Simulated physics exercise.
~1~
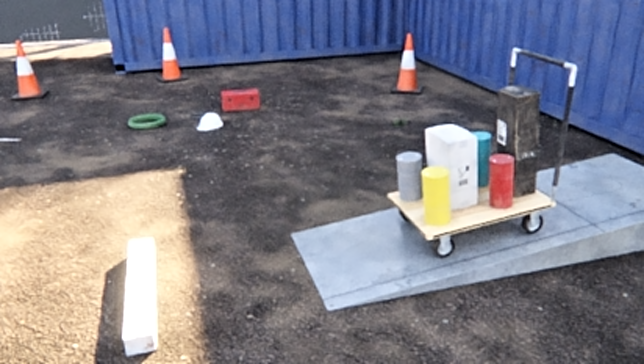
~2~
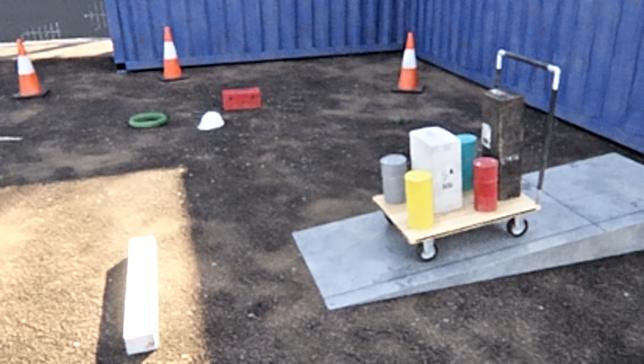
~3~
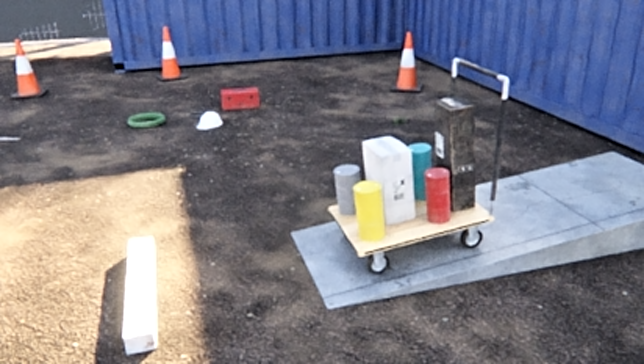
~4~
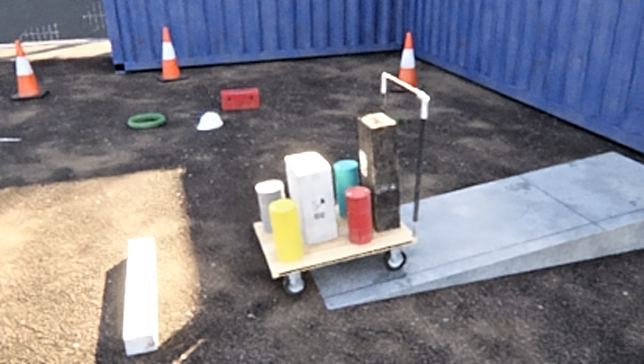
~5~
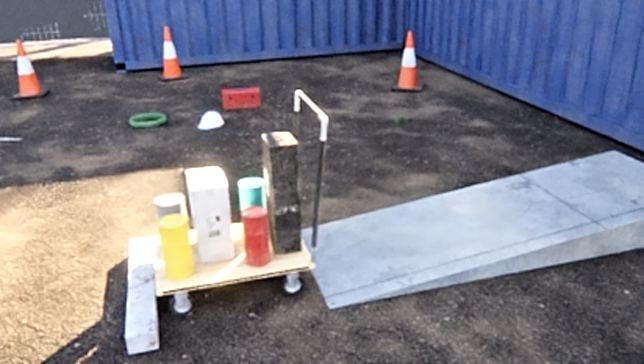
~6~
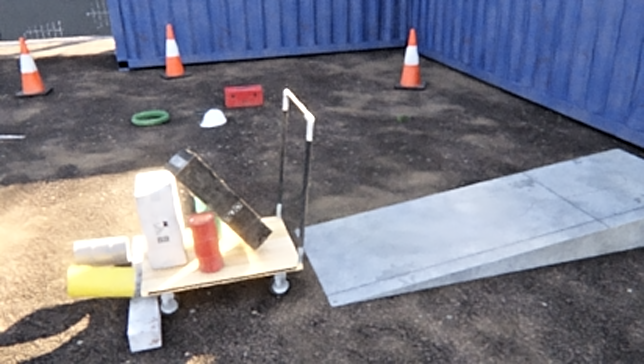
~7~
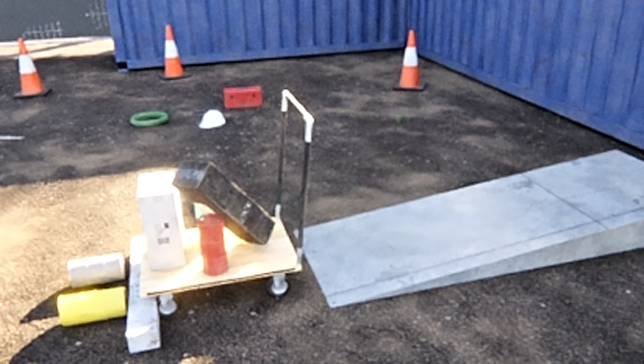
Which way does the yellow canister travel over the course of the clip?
The yellow canister moves to the left, riding on the trolley and then falling off beyond the kerb.
A trolley rolls down a ramp into a kerb, spilling two canisters as a box tips.
